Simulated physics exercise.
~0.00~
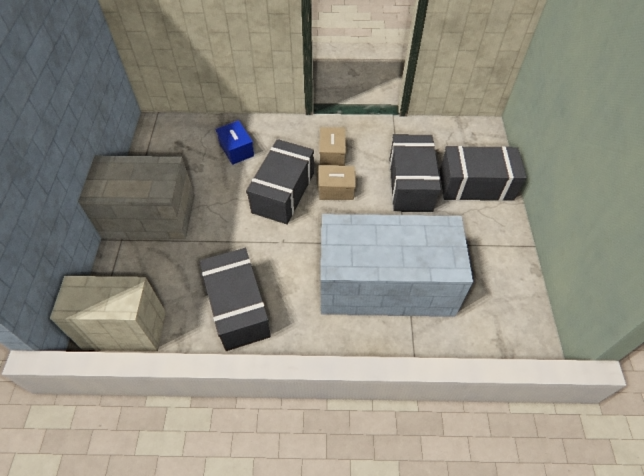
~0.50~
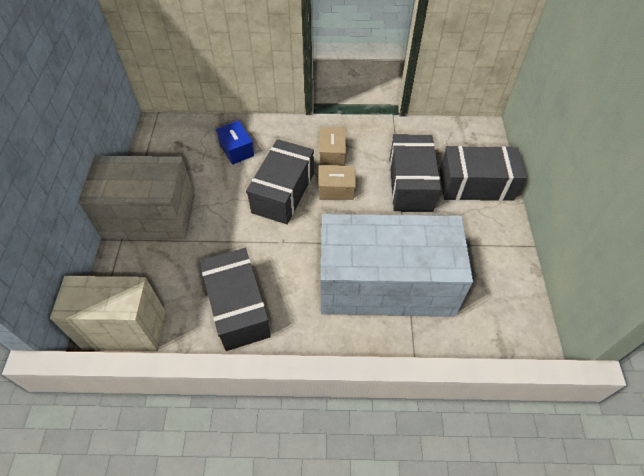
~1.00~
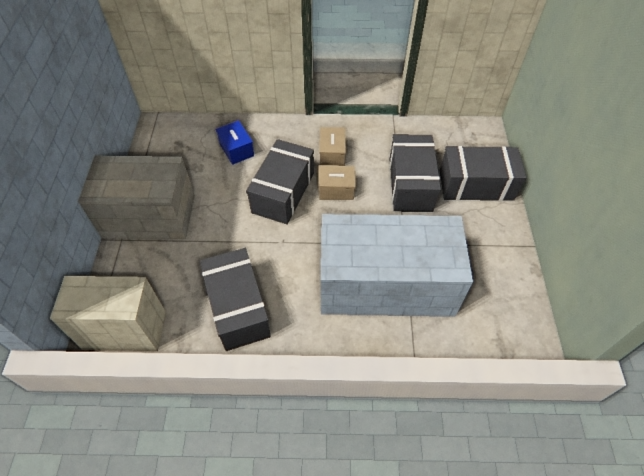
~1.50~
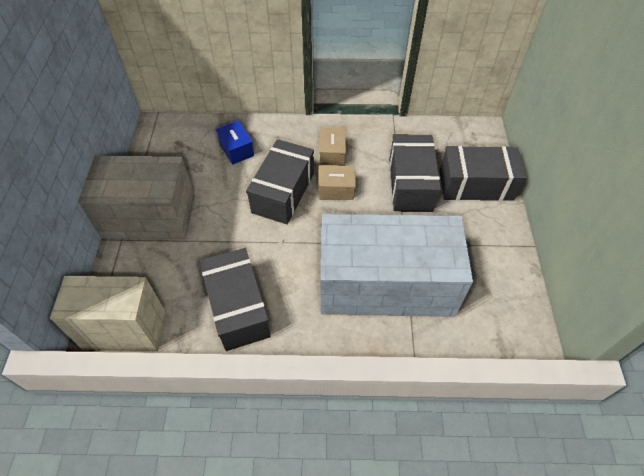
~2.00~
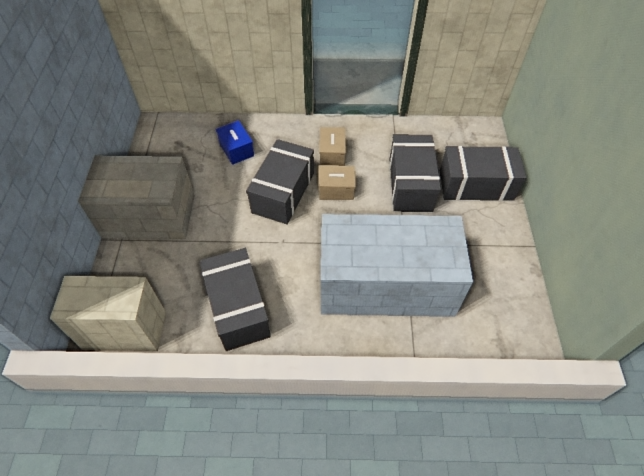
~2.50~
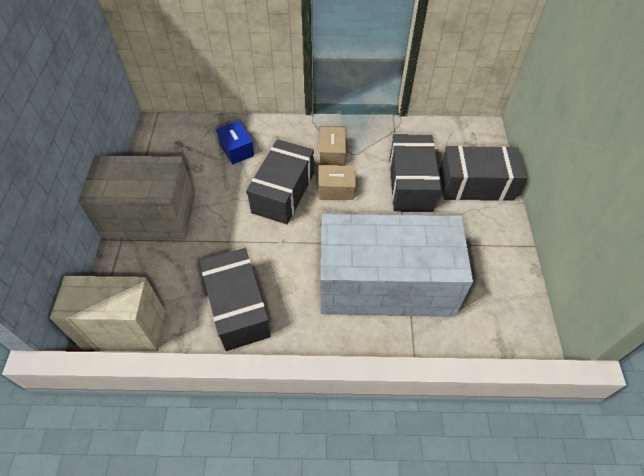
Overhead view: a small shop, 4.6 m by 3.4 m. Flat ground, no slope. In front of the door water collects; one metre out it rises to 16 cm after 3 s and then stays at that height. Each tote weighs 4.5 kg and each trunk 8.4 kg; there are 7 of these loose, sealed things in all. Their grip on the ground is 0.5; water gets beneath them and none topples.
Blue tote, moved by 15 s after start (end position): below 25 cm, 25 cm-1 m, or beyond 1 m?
25 cm-1 m.
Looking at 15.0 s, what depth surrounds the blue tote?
Roughly 6 cm at that moment.
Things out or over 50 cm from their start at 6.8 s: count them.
Tally: 4.
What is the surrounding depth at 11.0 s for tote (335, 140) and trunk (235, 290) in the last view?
I'd estimate 10 cm for the first and 9 cm for the second.
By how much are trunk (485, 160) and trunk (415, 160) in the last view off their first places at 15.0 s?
10 cm, 200 cm.
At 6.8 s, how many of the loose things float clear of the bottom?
Total: 3.
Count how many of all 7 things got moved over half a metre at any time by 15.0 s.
By my count, 7.
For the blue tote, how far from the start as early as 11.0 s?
Roughly 0 cm by then.
After 3.5 s the blue tote is near (234, 135), 0.0 m from its start, aground; 0 afloat.
After 6.8 s the blue tote is near (234, 135), 0.0 m from its start, aground; 3 afloat.
After 11.0 s the blue tote is near (234, 135), 0.0 m from its start, aground; 6 afloat.
After 15.0 s the blue tote is near (274, 114), 0.6 m from its start, afloat; 7 afloat.
